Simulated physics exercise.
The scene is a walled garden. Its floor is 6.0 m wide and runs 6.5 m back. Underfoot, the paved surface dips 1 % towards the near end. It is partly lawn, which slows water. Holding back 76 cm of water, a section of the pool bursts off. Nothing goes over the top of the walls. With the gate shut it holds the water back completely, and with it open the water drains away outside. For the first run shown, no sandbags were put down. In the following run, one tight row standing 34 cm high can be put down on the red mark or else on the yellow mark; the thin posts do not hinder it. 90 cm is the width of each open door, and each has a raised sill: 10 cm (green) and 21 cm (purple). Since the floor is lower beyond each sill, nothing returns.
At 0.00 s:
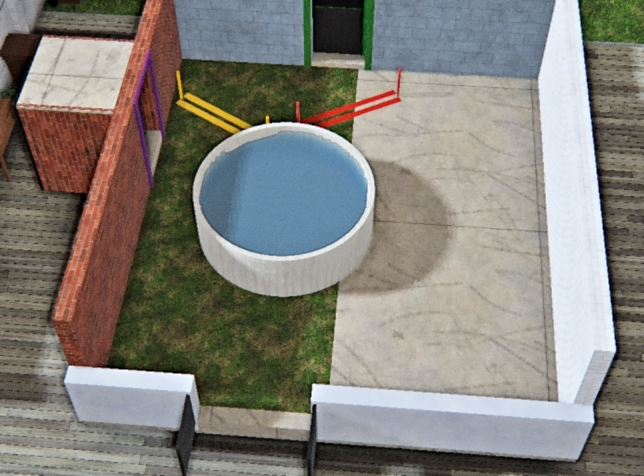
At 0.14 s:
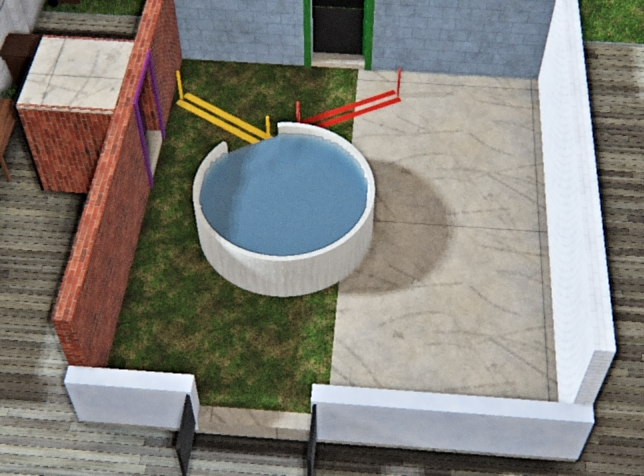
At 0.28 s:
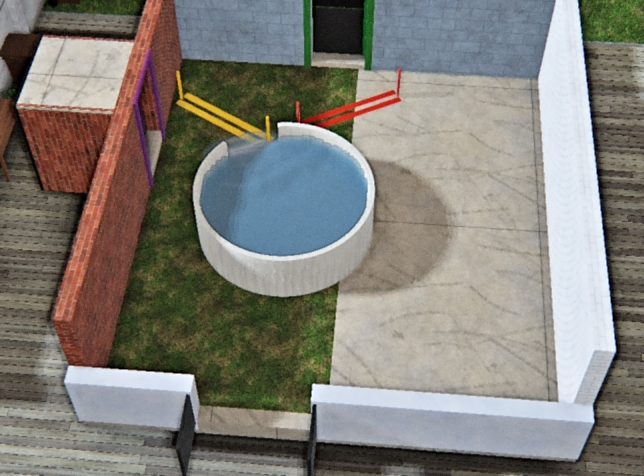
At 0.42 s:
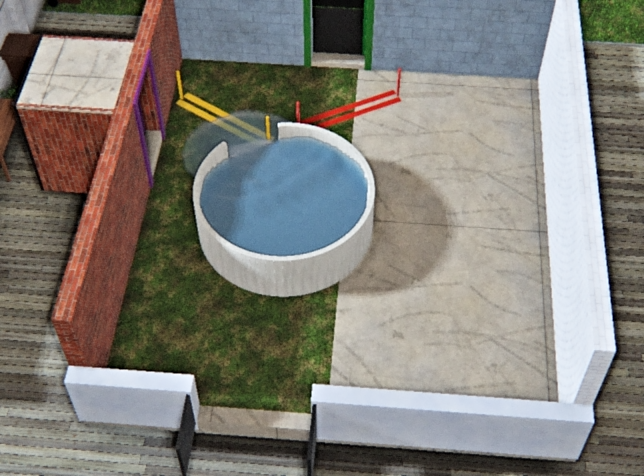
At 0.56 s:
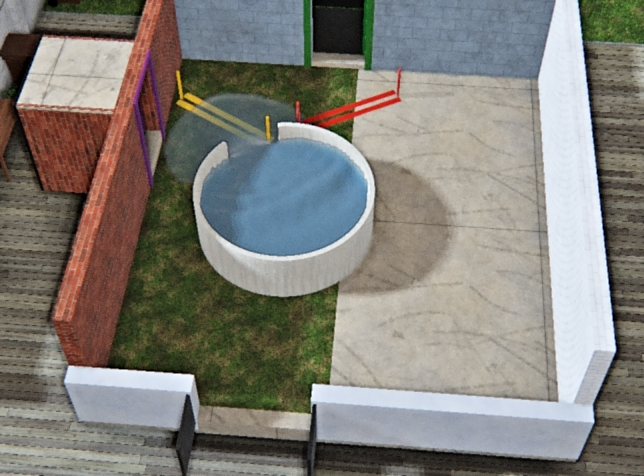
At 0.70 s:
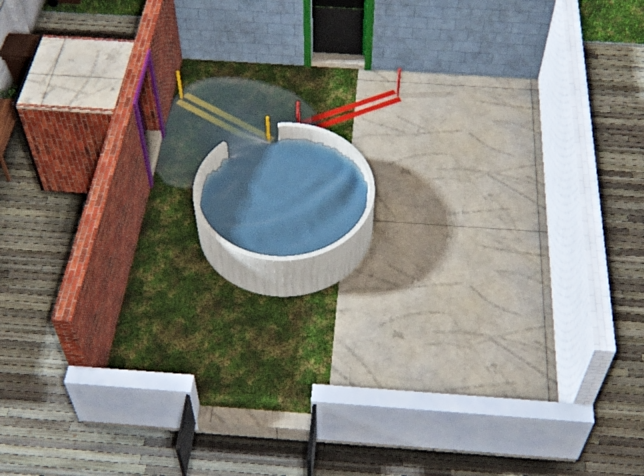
Water pours from a round white pool in a walled garden, seen from high above the near end by a still camera. The pool stands on lawn beside pale paving, with a red brick wall at left, white walls right and near, and yellow and red rails before a grey-blue back wall. A section of its far rim breaks away, then a thin sheet spreads over the grass beneath the yellow rails while the pool's surface ripples.
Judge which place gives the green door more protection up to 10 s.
More protection comes from yellow.
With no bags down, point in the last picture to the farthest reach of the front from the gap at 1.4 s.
Look near (183, 61) in the last picture.
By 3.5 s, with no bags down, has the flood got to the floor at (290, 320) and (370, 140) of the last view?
In that order: Dry, flooded.
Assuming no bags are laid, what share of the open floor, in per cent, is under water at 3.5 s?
Something like 40 percent is wet.
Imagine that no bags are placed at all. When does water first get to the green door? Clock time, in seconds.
Green 1.6 s.
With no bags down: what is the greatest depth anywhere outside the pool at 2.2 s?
Roughly 42 centimetres.
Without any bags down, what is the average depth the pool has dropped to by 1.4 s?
It's around 58 cm deep on average.
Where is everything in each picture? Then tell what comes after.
In the first picture, the pool at (284, 191) is whole and still, 76 cm deep.
In the second picture, water pours out on the pool's far side and has run 0.5 m, to a hidden place; typically 9 cm deep outside, 76 cm at the pool's back.
In the third picture, the front is at a hidden place, 0.8 m from the gap on the pool's far side; 0.8 m2 of floor is under water; 76 cm left at the back of the pool.
In the fourth picture, water pours out on the pool's far side and has run 1.2 m, to (204, 126); typically 9 cm deep outside, 76 cm at the pool's back.
In the fifth picture, the front is at (210, 100), 1.7 m from the gap on the pool's far side; 3.1 m2 of floor is under water; 76 cm left at the back of the pool.
In the sixth picture, water pours out on the pool's far side and has run 2.1 m, to (199, 84); typically 6 cm deep outside, 76 cm at the pool's back.
After 1.4 s water covers 20 % of the floor and is deepest (48 cm) near (181, 68) in the run without bags; in at the green door, 0 L with no bags, 0 L with the row on red, 0 L on yellow.
After 2.2 s water covers 25 % of the floor and is deepest (42 cm) near (177, 83) in the run without bags; in at the green door, 1 L with no bags, 0 L with the row on red, 0 L on yellow.
After 3.5 s water covers 40 % of the floor and is deepest (28 cm) near (210, 132) in the run without bags; in at the green door, 12 L with no bags, 13 L with the row on red, 1 L on yellow.
After 6.0 s water covers 75 % of the floor and is deepest (21 cm) near (177, 130) in the run without bags; in at the green door, 30 L with no bags, 153 L with the row on red, 2 L on yellow.
After 10.0 s water covers 100 % of the floor and is deepest (16 cm) near (525, 429) in the run without bags; in at the green door, 34 L with no bags, 260 L with the row on red, 2 L on yellow.
